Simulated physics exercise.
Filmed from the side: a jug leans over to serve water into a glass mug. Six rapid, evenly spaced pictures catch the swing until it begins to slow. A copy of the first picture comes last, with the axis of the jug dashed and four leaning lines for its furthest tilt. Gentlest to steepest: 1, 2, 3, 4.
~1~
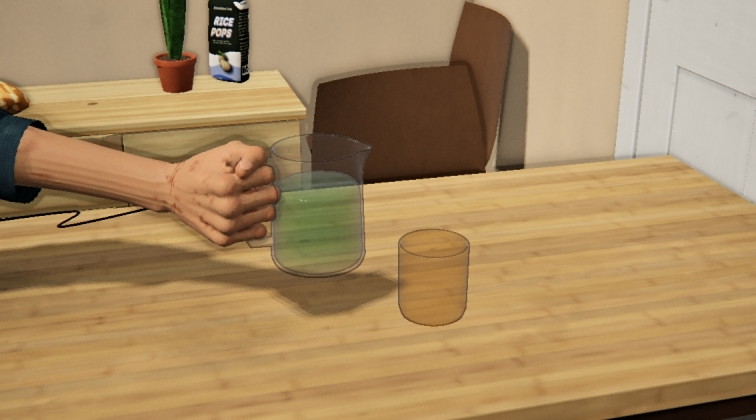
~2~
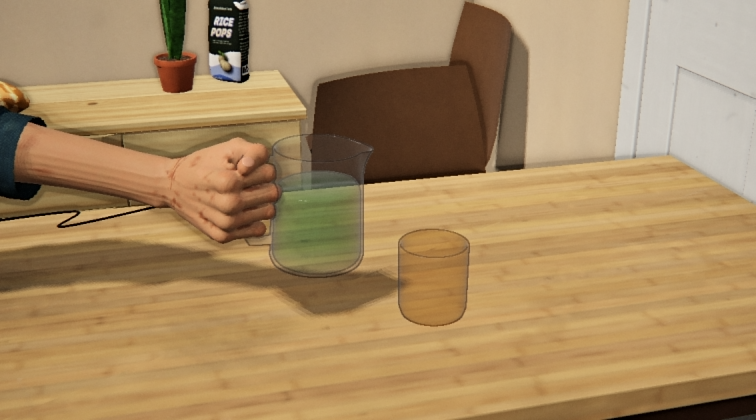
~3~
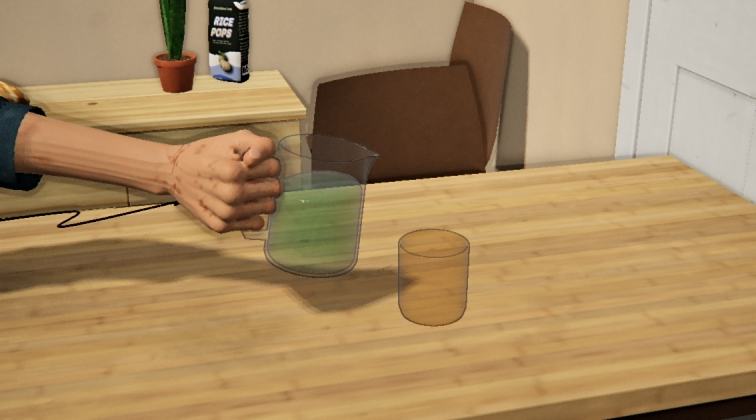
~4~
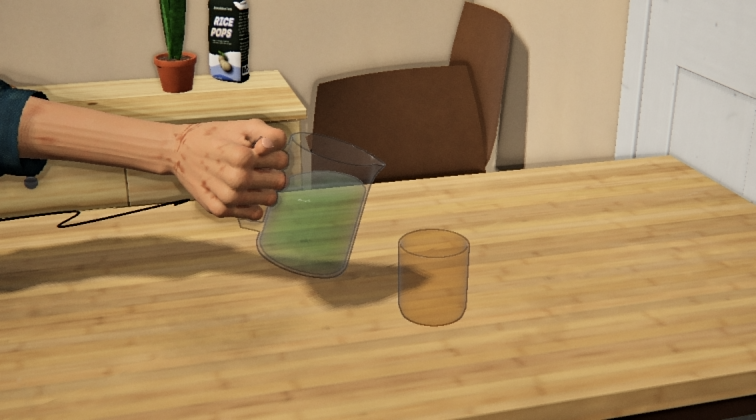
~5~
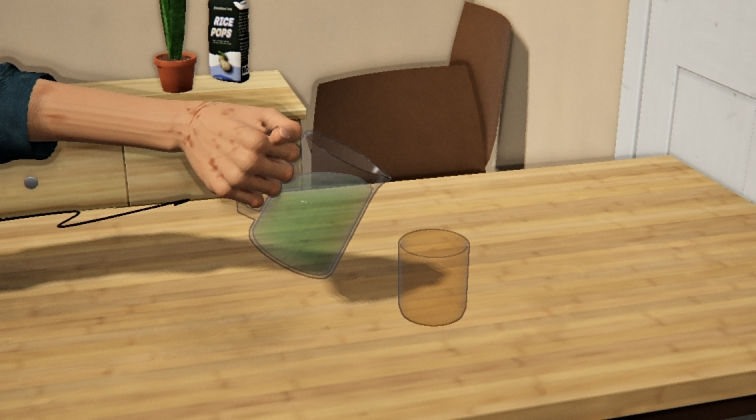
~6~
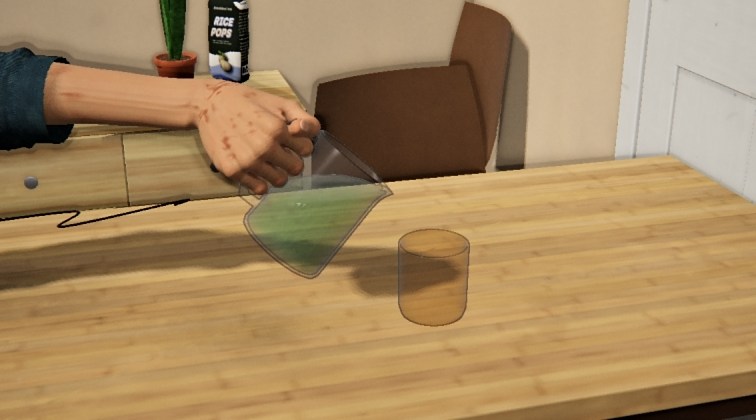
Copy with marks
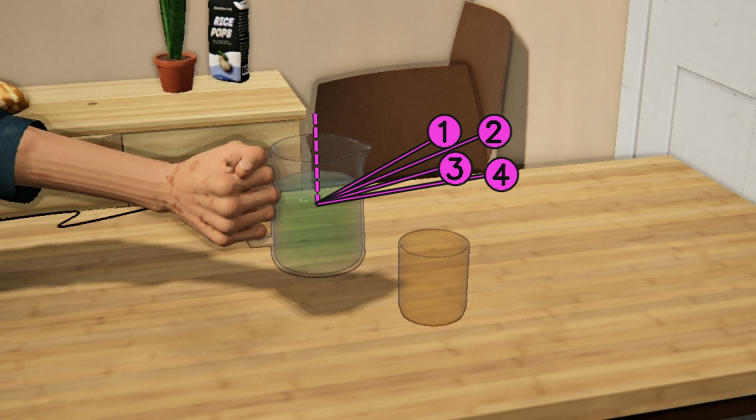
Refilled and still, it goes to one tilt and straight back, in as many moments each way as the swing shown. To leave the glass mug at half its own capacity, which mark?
Use tilt 1.
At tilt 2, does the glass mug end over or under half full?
Over.
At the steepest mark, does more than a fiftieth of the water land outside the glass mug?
Yes.
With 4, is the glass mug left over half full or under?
Over.
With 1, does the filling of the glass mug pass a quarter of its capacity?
Yes.
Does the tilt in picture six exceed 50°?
No, it does not.
On the marked copy, 1 at (429, 141); 2 at (478, 136); 3 at (438, 168); 4 at (484, 175).
Choosing 1, the glass mug ends with about 50 % of what it can hold.
Choosing 2, the glass mug ends with about 73 % of what it can hold.
Choosing 3, the glass mug ends with about 91 % of what it can hold; 4 % of the water is spilt.
Choosing 4, the glass mug ends with about 83 % of what it can hold; 21 % of the water is spilt.
